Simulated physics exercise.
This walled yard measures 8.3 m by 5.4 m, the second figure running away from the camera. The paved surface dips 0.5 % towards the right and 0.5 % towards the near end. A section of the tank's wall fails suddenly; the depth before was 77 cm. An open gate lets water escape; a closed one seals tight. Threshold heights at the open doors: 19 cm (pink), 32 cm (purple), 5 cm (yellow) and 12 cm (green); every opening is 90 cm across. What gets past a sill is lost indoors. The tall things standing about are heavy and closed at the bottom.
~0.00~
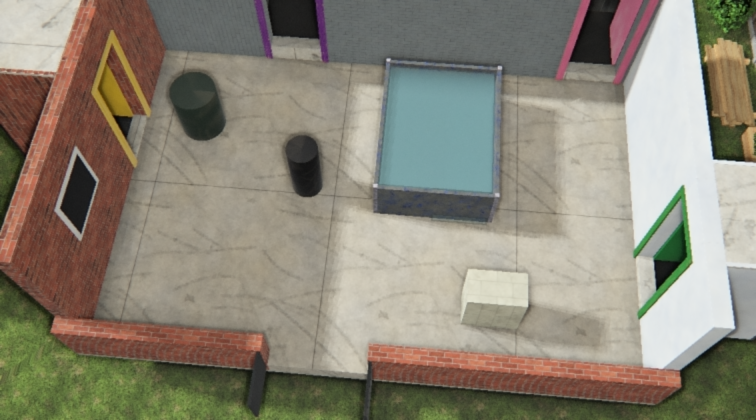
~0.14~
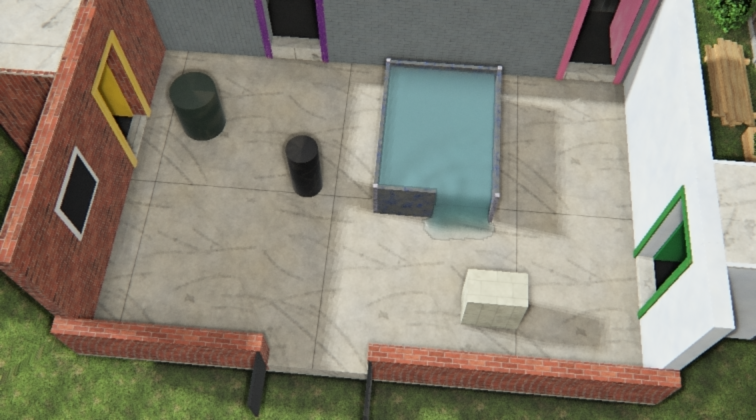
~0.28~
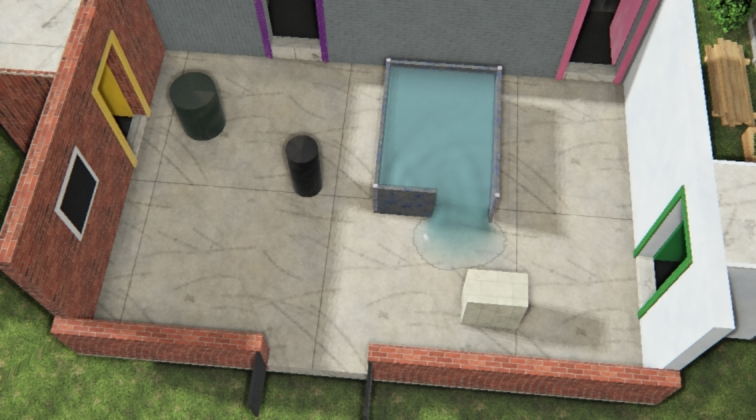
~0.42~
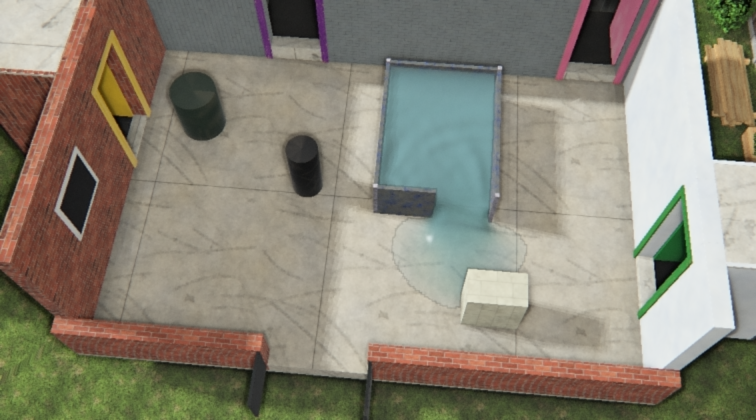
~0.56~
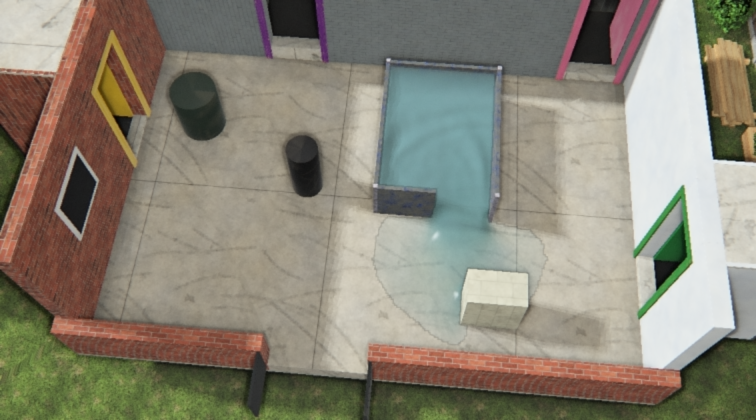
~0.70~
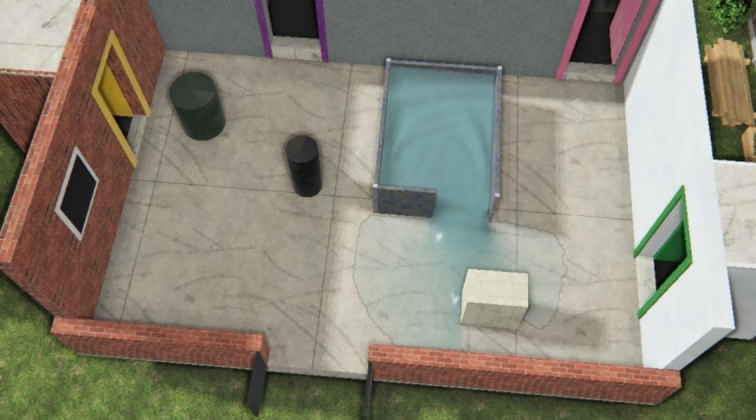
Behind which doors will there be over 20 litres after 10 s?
Door by door: At the pink door it keeps below the limit; at the purple door it stays under the limit; at the yellow door it does not reach the limit; at the green door it goes over the limit.
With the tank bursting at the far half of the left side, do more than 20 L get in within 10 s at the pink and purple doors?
Then: Pink below, purple under.
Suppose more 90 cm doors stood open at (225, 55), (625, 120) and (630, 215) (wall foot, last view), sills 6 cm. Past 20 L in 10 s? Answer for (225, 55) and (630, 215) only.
In turn: Below, above.
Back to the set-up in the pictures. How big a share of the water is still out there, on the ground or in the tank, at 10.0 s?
Roughly 78 in a hundred.
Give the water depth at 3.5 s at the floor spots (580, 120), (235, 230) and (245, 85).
In that order: 1, 1 and 0 cm.
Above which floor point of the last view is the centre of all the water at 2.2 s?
Near (451, 213).
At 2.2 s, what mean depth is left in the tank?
Roughly 45 cm on average.
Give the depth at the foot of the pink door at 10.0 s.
Some 12.0 cm.
After 1.4 s water covers 20 % of the floor and is deepest (52 cm) near (475, 287); pink door not reached, purple door not reached, yellow door not reached, green door 2 cm at the sill, 0 L in.
After 2.2 s water covers 30 % of the floor and is deepest (43 cm) near (475, 287); pink door not reached, purple door not reached, yellow door not reached, green door 12 cm at the sill, 46 L in.
After 3.5 s water covers 45 % of the floor and is deepest (30 cm) near (475, 287); pink door not reached, purple door not reached, yellow door not reached, green door 23 cm at the sill, 133 L in.
After 6.0 s water covers 65 % of the floor and is deepest (20 cm) near (636, 269); pink door 13 cm at the sill, 0 L in, purple door not reached, yellow door 3 cm at the sill, 0 L in, green door 18 cm at the sill, 236 L in.
After 10.0 s water covers 90 % of the floor and is deepest (13 cm) near (644, 382); pink door 12 cm at the sill, 0 L in, purple door 3 cm at the sill, 0 L in, yellow door 5 cm at the sill, 0 L in, green door 11 cm at the sill, 265 L in.
